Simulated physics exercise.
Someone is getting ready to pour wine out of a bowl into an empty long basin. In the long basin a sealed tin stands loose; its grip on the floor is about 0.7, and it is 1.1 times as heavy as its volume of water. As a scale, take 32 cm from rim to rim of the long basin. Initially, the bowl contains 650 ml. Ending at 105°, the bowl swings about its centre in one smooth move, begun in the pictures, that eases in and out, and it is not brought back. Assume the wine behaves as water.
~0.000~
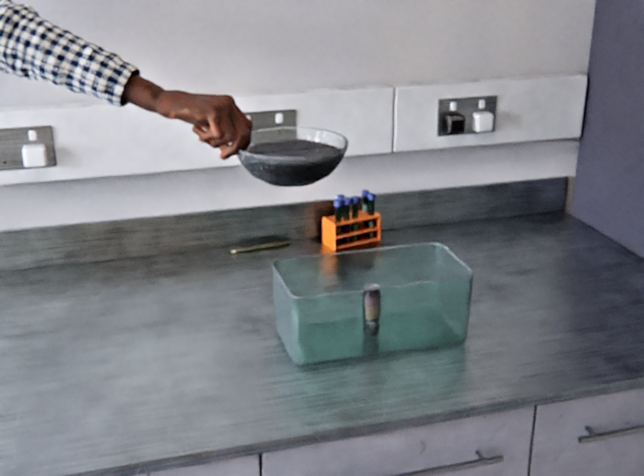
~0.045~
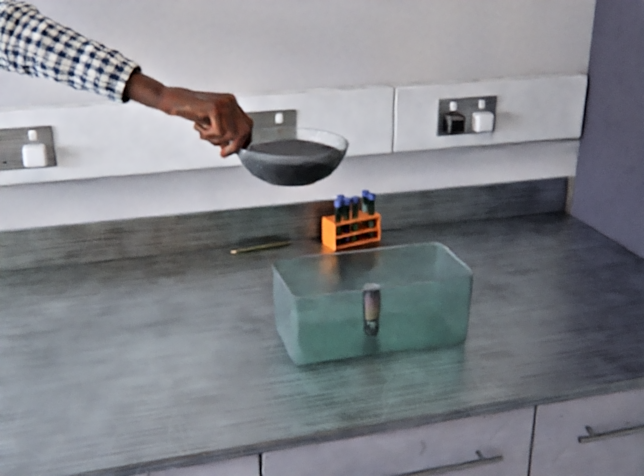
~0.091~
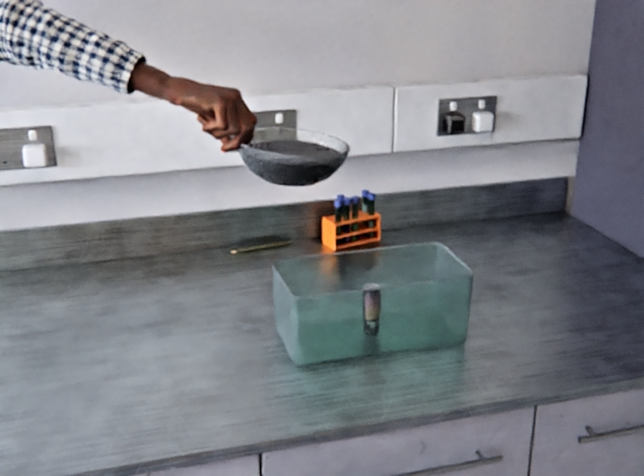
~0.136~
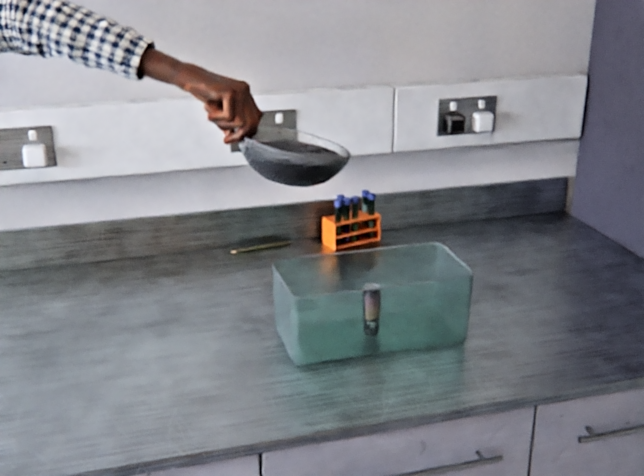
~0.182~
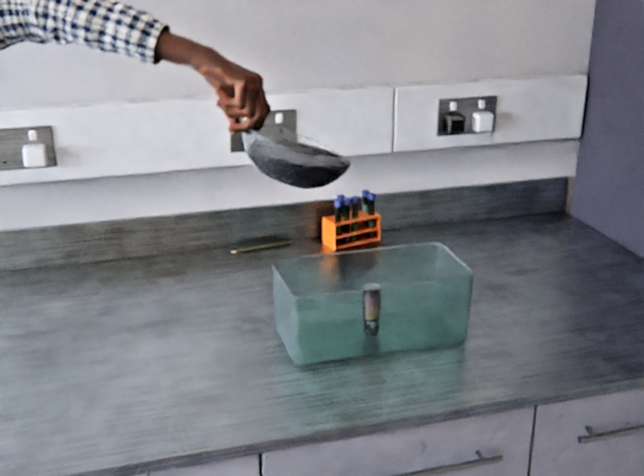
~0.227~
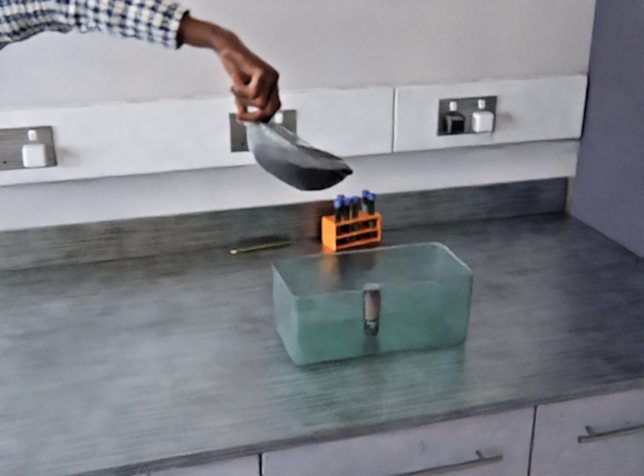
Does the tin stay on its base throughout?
Yes - it's going to stay vertical.
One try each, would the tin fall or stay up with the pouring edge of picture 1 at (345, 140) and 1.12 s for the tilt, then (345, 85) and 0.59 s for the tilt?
In the first try it remains standing; in the second it comes down.
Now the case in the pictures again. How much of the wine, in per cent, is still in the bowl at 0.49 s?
Roughly 1 percent.
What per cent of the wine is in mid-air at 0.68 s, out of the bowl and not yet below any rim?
Some 4 % is up in the air.
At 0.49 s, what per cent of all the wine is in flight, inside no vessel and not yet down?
It comes to roughly 58 per cent.
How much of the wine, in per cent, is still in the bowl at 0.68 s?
Around 0 in a hundred is still there.
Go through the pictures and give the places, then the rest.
In the first frame, it leans 0°; its right rim is at (345, 139); the wine meets the walls at (239, 155) and (339, 147); the long basin's rim runs from (281, 280) to (457, 259); the tin's top is at (372, 289).
In the second frame, it leans 2°; its right rim is at (346, 140); the wine meets the walls at (240, 155) and (340, 148).
In the third frame, it leans 6°; its right rim is at (346, 145); the wine meets the walls at (241, 152) and (340, 151).
In the fourth frame, it leans 13°; its right rim is at (347, 151); the wine meets the walls at (243, 150) and (341, 153).
In the fifth frame, it leans 23°; its right rim is at (347, 161); the wine meets the walls at (247, 148) and (342, 156).
In the sixth frame, it leans 34°; its right rim is at (344, 171); the wine meets the walls at (252, 149) and (331, 158); 5 per cent is over the edge.
Then, 0.49 s in, the tilt is 97° and 1 per cent is still to pour; the tin stands where it began.
Then, 0.68 s in, the tilt is 105° and 0 per cent is still to pour; the tin stands where it began.
Then, 0.87 s in, the tilt is 105° and 0 per cent is still to pour; the tin stands where it began.
Then, 1.09 s in, the tilt is 105° and 0 per cent is still to pour; the tin stands where it began.
Finally, the tin stands where it began.
